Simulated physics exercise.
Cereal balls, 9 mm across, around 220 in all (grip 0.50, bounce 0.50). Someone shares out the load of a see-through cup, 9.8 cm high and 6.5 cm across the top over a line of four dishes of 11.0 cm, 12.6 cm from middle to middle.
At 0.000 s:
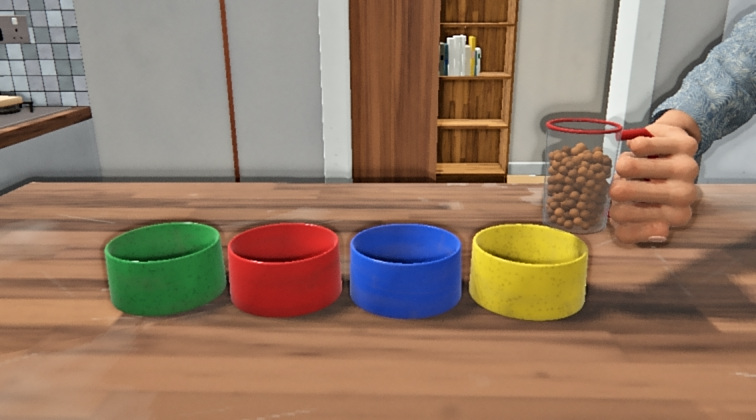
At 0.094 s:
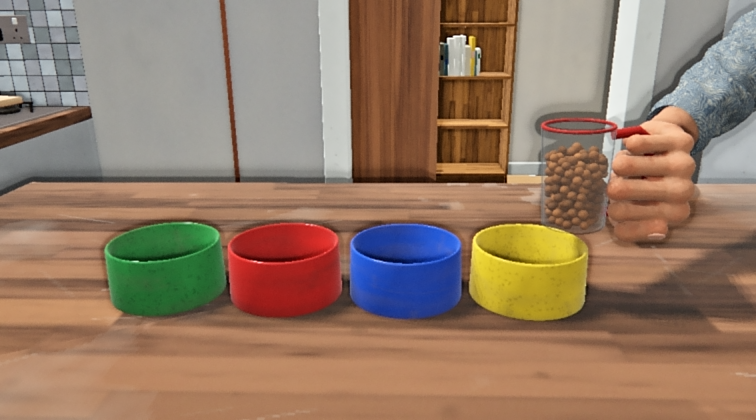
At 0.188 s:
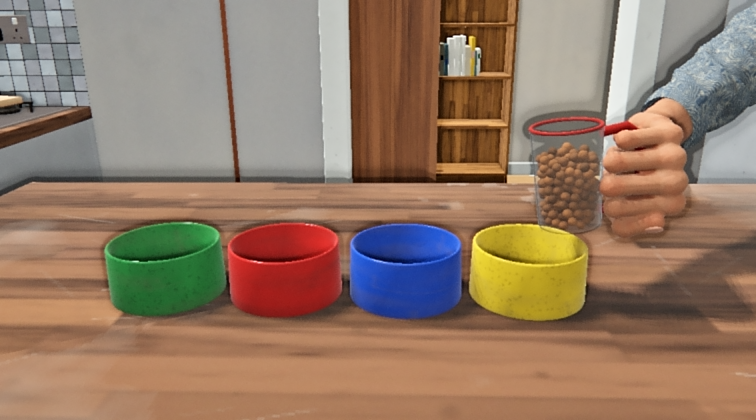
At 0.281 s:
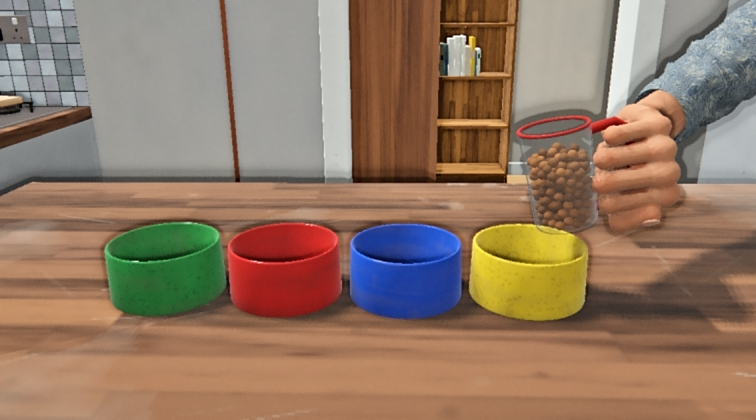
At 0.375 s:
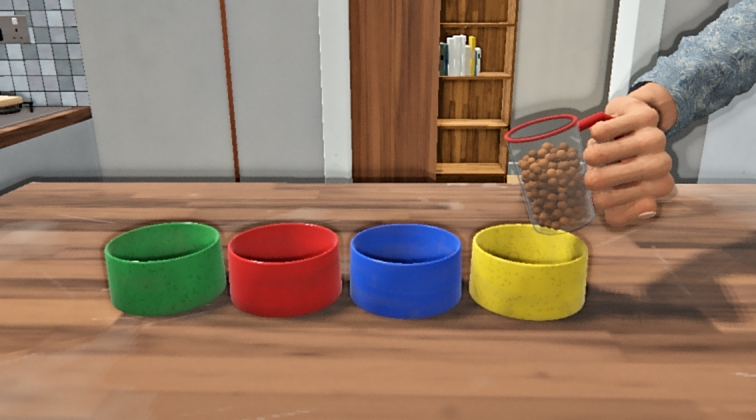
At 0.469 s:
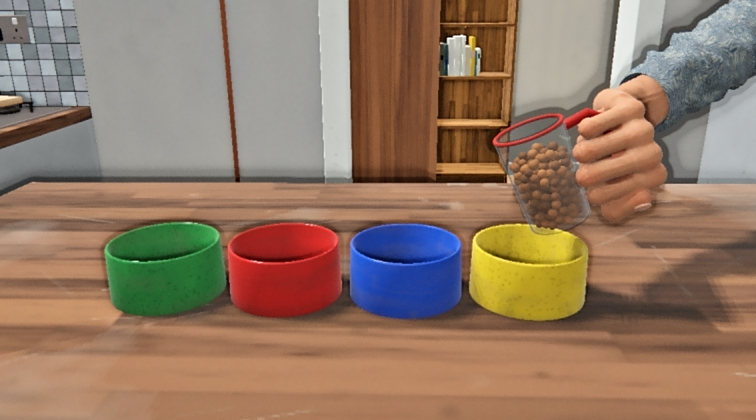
At first, a hand at the right holds a clear, red-rimmed cup full of small brown balls upright behind a row of green, red, blue and yellow dishes. The hand then moves the cup a short way left while tilting it gradually leftward, the balls still inside, near the yellow dish.
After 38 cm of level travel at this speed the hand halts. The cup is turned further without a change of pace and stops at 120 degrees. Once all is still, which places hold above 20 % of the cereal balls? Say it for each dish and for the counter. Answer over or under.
Red dish: Over; blue dish: Over; green dish: Under; yellow dish: Under; on the counter: Over.
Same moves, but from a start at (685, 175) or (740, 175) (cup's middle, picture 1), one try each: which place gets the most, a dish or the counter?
Most goes to: Blue, then yellow.
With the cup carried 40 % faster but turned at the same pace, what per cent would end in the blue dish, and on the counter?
Blue 0, counter 0.
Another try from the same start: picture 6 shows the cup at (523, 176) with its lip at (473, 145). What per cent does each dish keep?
Red 80; blue 0; green 0; yellow 0.
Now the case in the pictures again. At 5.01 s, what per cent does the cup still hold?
Some 0 per cent of the load.
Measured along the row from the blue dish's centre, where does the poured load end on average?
About 7 cm to its left.
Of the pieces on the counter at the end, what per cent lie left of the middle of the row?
Roughly 60 per cent.
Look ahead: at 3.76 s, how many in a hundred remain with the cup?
Roughly 0 per cent.
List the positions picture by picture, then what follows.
The first picture shows cup at (579, 176), tilt 0 degrees, lip at (549, 126), moved 0.0 cm; middle of the pieces at (580, 189); yellow dish at (529, 244); blue dish at (406, 243); red dish at (284, 242); green dish at (164, 242).
The second picture shows cup at (575, 176), tilt 2 degrees, lip at (544, 127), moved 0.3 cm; middle of the pieces at (577, 189).
The third picture shows cup at (568, 176), tilt 7 degrees, lip at (531, 131), moved 1.0 cm; middle of the pieces at (571, 189).
The fourth picture shows cup at (560, 176), tilt 13 degrees, lip at (519, 135), moved 1.8 cm; middle of the pieces at (564, 188).
The fifth picture shows cup at (552, 176), tilt 18 degrees, lip at (507, 139), moved 2.5 cm; middle of the pieces at (558, 188).
The sixth picture shows cup at (544, 176), tilt 23 degrees, lip at (495, 144), moved 3.3 cm; middle of the pieces at (551, 187); yellow dish at (529, 244); blue dish at (406, 243); red dish at (284, 242); green dish at (164, 242). The cup turns about 55 degrees a second and travels 8 cm a second.
Then, at 2.45 s, tilt 120 degrees; cup holds 10 %, red 25 %, blue 30 %.
After 3.76 s, tilt 120 degrees; cup holds 0 %, red 30 %, blue 30 %.
After 5.01 s, tilt 120 degrees; cup holds 0 %, red 30 %, blue 30 %.
By 5.3 s all is still; red 30 %, blue 30 %, green 0 %, yellow 0 %, counter 35 %.
